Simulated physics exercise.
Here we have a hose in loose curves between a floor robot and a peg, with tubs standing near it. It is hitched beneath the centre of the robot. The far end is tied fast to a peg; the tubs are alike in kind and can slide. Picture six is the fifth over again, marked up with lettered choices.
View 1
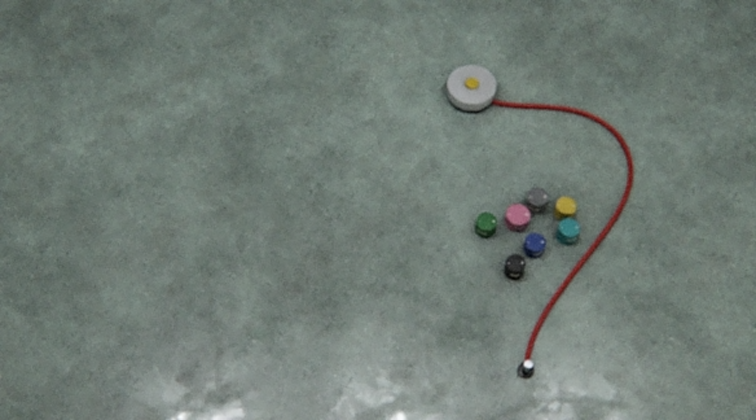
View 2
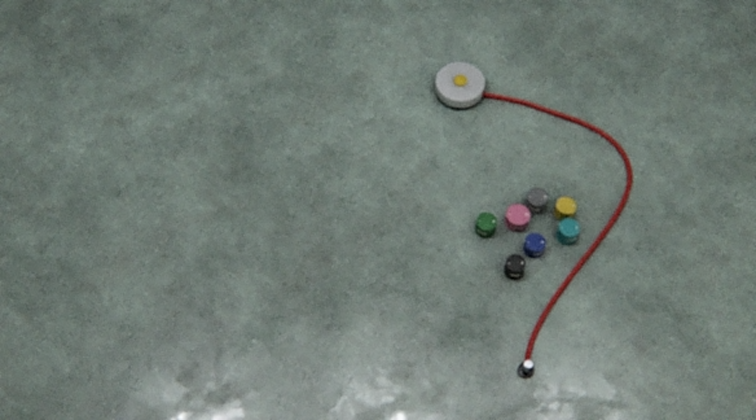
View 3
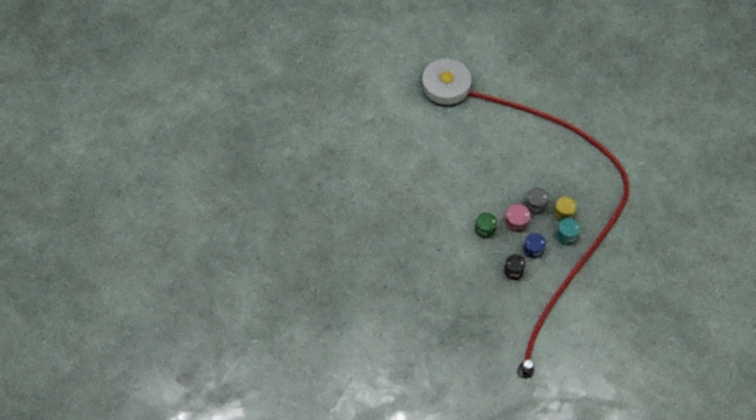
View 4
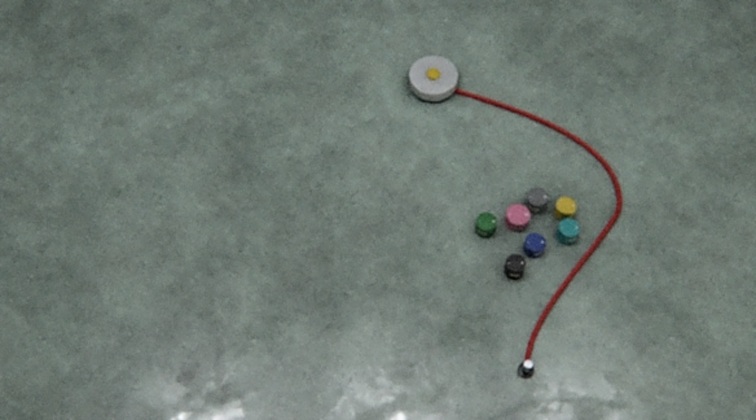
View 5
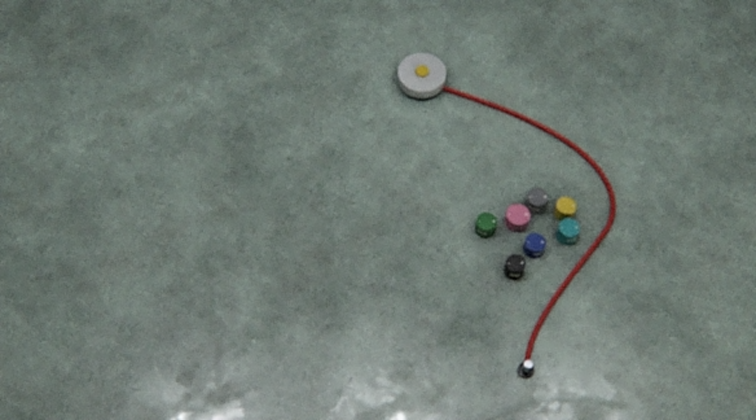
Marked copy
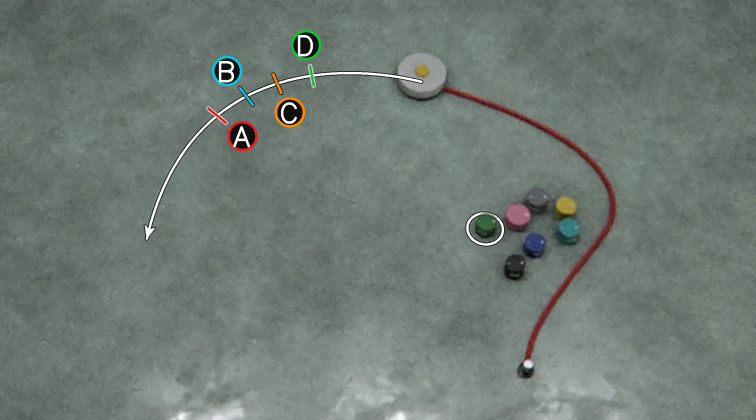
A round grey robot slid slowly left and slightly upward across the floor, drawing the red hose with it, and the hose's curve shifted closer to the colourful tubs, which stayed still.
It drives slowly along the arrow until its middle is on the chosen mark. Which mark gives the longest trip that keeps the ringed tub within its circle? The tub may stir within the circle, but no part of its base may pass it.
All is well up to D.
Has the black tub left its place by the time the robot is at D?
By then, no.
On the copy, A at (217, 116); B at (246, 96); C at (277, 84); D at (312, 76); the ring at (485, 229); the route from (421, 82) via (245, 97) to (147, 239).
On D. First, robot (383, 70); green tub (486, 225).
Then, robot (345, 68); yellow tub (553, 214); green tub (486, 225).
Finally, robot (311, 70); blue tub (529, 250); pink tub (512, 221); turquoise tub (539, 234); yellow tub (534, 217); grey tub (520, 202); green tub (486, 225); the green tub is still in its ring.
By contrast, A drags the ringed tub to (448, 234); B drags the ringed tub to (461, 229); C drags the ringed tub to (468, 229).
